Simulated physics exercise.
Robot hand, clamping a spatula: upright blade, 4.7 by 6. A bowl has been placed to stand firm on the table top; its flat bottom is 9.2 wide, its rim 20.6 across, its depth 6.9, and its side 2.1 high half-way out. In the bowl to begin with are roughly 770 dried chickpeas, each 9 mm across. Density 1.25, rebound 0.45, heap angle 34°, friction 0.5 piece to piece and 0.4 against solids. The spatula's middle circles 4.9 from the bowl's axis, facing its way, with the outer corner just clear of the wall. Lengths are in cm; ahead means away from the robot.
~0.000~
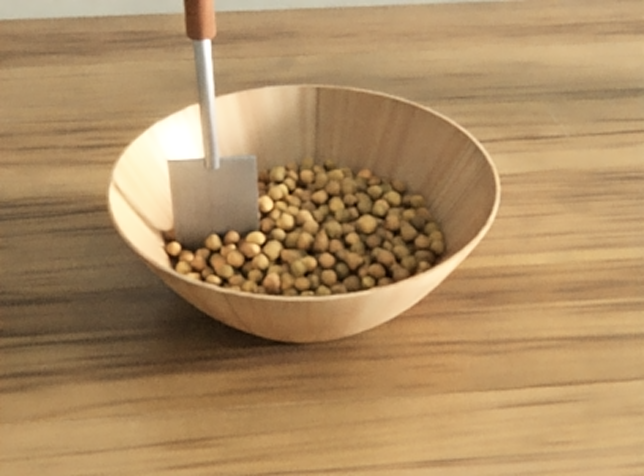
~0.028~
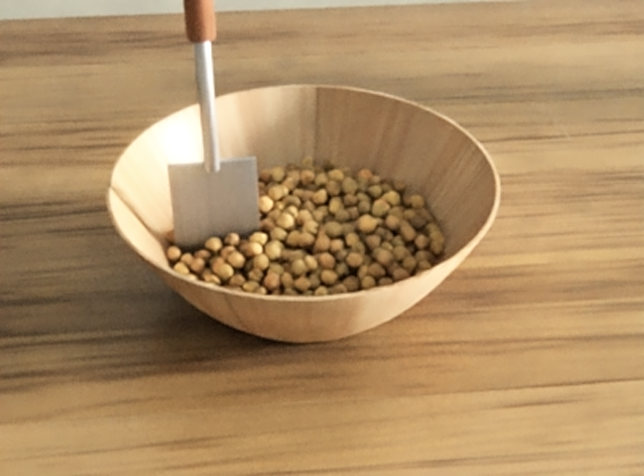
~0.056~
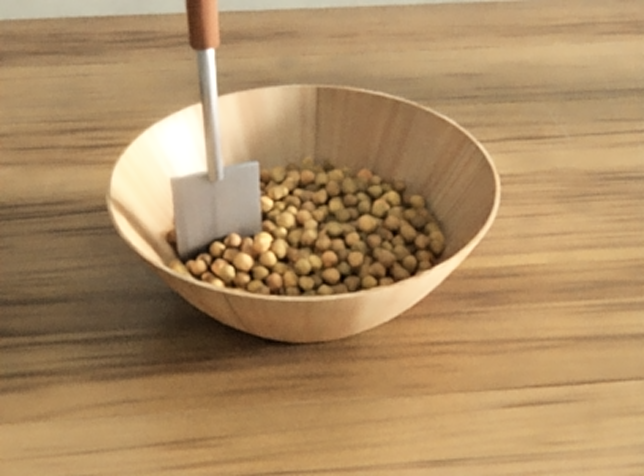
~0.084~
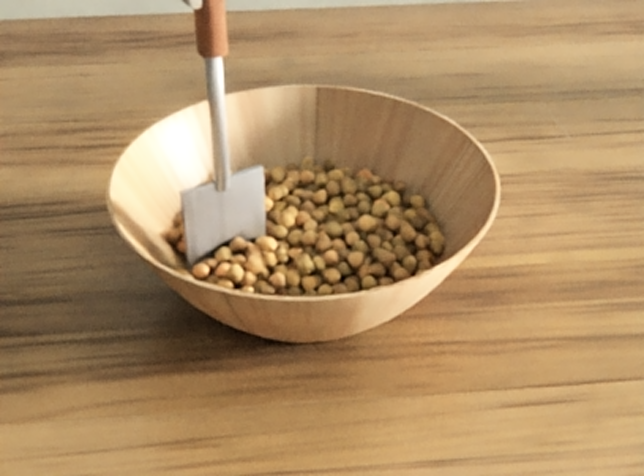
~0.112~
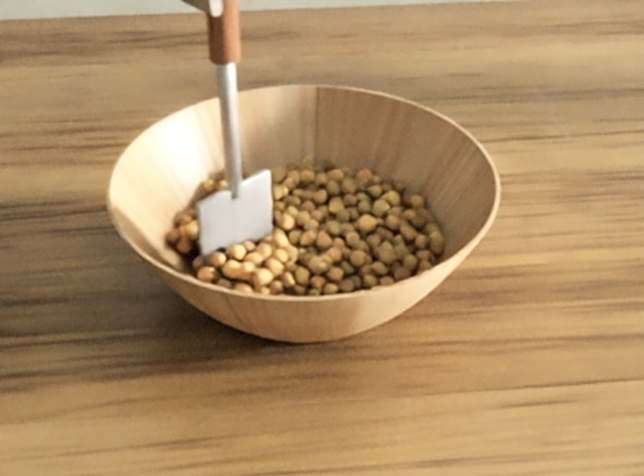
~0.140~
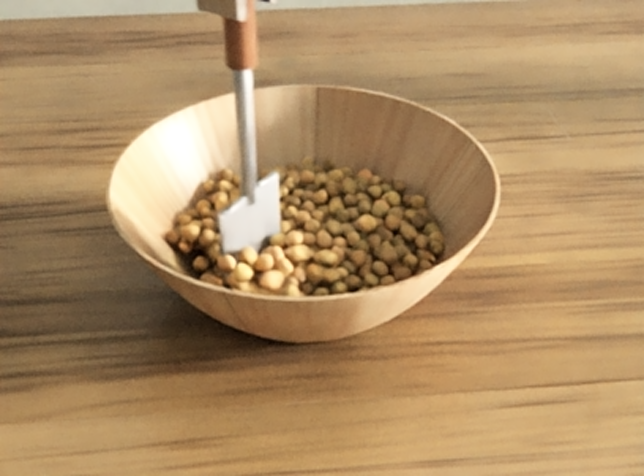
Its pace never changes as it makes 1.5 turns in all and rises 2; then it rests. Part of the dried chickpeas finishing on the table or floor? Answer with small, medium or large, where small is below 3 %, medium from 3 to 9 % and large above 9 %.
It is small.
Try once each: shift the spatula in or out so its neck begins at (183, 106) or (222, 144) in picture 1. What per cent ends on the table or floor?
Close to 0 and 0 in a hundred.
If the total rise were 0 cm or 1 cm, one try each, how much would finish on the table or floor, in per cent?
Near 5 in a hundred, then 0 in a hundred.
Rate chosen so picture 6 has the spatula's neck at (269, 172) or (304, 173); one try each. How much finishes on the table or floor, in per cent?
So, roughly 0 percent the first time and 5 percent the second.
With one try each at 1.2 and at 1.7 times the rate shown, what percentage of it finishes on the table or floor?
I'd expect about 0 per cent, then about 10 per cent.
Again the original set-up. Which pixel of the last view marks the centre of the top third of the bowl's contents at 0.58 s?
Around (311, 166).
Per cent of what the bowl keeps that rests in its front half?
Near 50 per cent of what stays in the bowl.
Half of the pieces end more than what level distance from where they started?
My guess is close to 2 centimetres.
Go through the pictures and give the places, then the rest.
The spatula neck at (209, 134), 0° round; upper third of the load around (312, 228), from x 175 to 435, top at y 165; 767 in the bowl, in the first frame.
The spatula neck at (209, 137), 4° round; upper third of the load around (310, 228), from x 175 to 435, top at y 165, in the second frame.
The spatula neck at (213, 145), 16° round; upper third of the load around (308, 231), from x 175 to 435, top at y 165, in the third frame.
The spatula neck at (220, 154), 28° round; upper third of the load around (308, 233), from x 175 to 435, top at y 165, in the fourth frame.
The spatula neck at (232, 161), 40° round; upper third of the load around (309, 239), from x 175 to 435, top at y 165, in the fifth frame.
The spatula neck at (247, 167), 52° round; upper third of the load around (311, 240), from x 175 to 435, top at y 165; 767 in the bowl, in the sixth frame.
After 0.58 s, 244° round, highest piece 8 above the table; 765 in the bowl, 1 on the table or floor, 1 in flight or on the tool.
After 1.03 s, 75° round, highest piece 11 above the table; 762 in the bowl, 3 on the table or floor, 2 in flight or on the tool.
After 1.45 s, 180° round, highest piece 6 above the table; 762 in the bowl, 5 on the table or floor.
After 2.15 s, 180° round, highest piece 6 above the table; 762 in the bowl, 5 on the table or floor.
In the end, 762 in the bowl, 5 on the table or floor. That is 1 % on the table or floor.
